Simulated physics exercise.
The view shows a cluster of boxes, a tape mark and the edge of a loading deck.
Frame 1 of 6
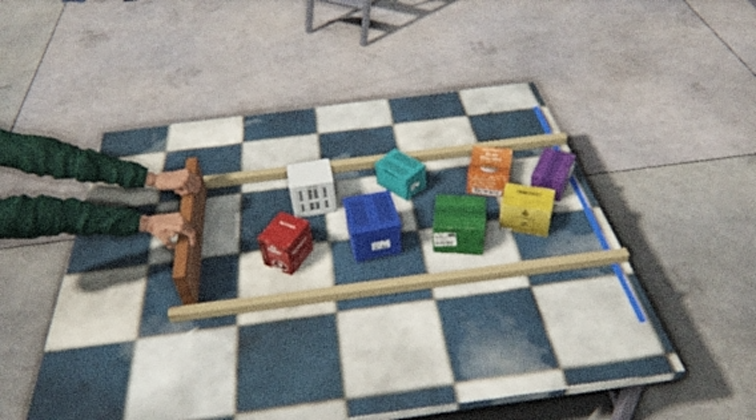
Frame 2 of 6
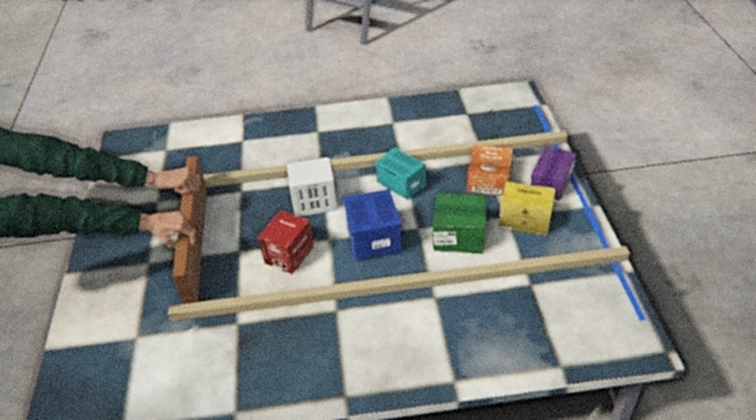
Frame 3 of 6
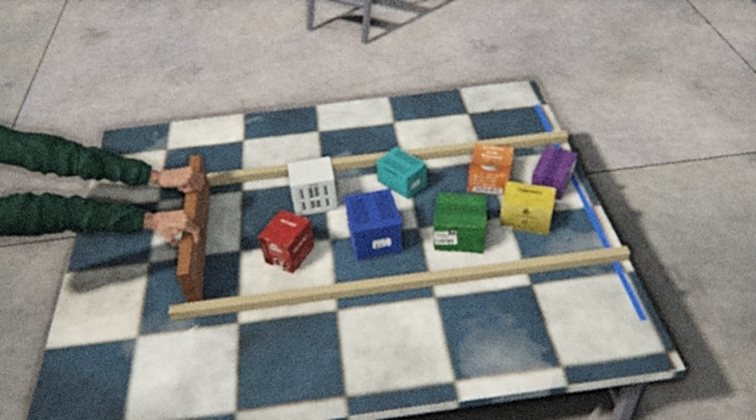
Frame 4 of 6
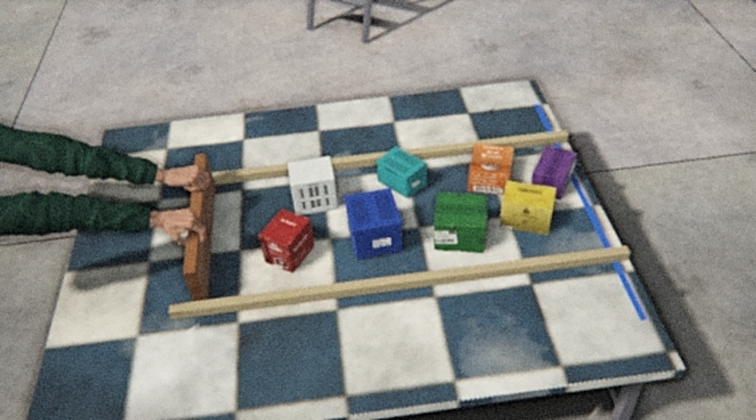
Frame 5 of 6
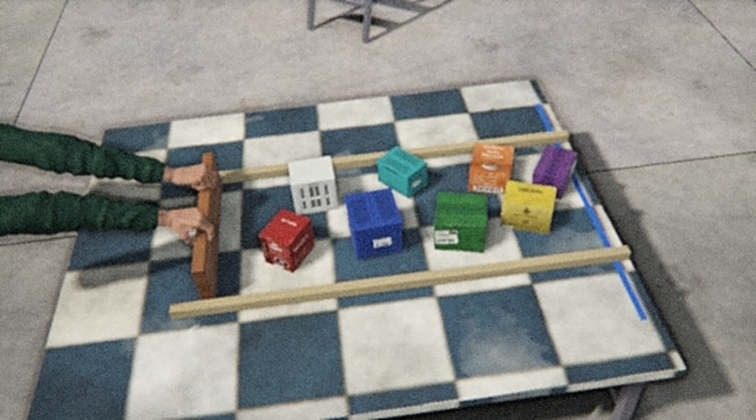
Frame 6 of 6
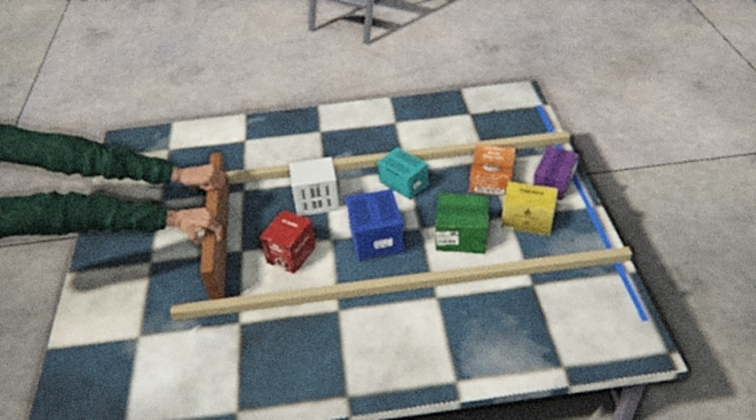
At first, two green-sleeved arms hold an upright wooden plank at the left of a checkered deck, with colorful boxes spread between two wooden rails and blue tape near the right edge. Then the hands slide the plank slowly a short way right, toward the red and white boxes, which stay practically still.
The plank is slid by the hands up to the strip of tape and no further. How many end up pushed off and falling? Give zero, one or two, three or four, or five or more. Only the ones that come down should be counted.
Five or more fall.
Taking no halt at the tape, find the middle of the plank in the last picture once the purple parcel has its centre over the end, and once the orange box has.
(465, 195) and then (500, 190), give or take.
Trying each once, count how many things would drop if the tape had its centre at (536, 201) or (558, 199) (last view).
Try by try, 4 and 6.
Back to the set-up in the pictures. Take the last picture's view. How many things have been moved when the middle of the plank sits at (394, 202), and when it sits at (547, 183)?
So far 6, and 8 at the second.
Soon after, none off yet; purple parcel at rest near (555, 173); yellow box at rest near (529, 209); orange box at rest near (492, 170).
Then, none off yet; purple parcel at rest near (556, 171); yellow box moved about its own width near (583, 197); orange box moved a little near (509, 166).
Further on, two off so far; purple parcel on the ground near (629, 244); yellow box on the ground near (620, 273); orange box tipped a little near (596, 157).
At rest, the number that fall off is five or more; fallen, red box, white crate, blue tote, turquoise tote, green box, orange box, yellow box and purple parcel.
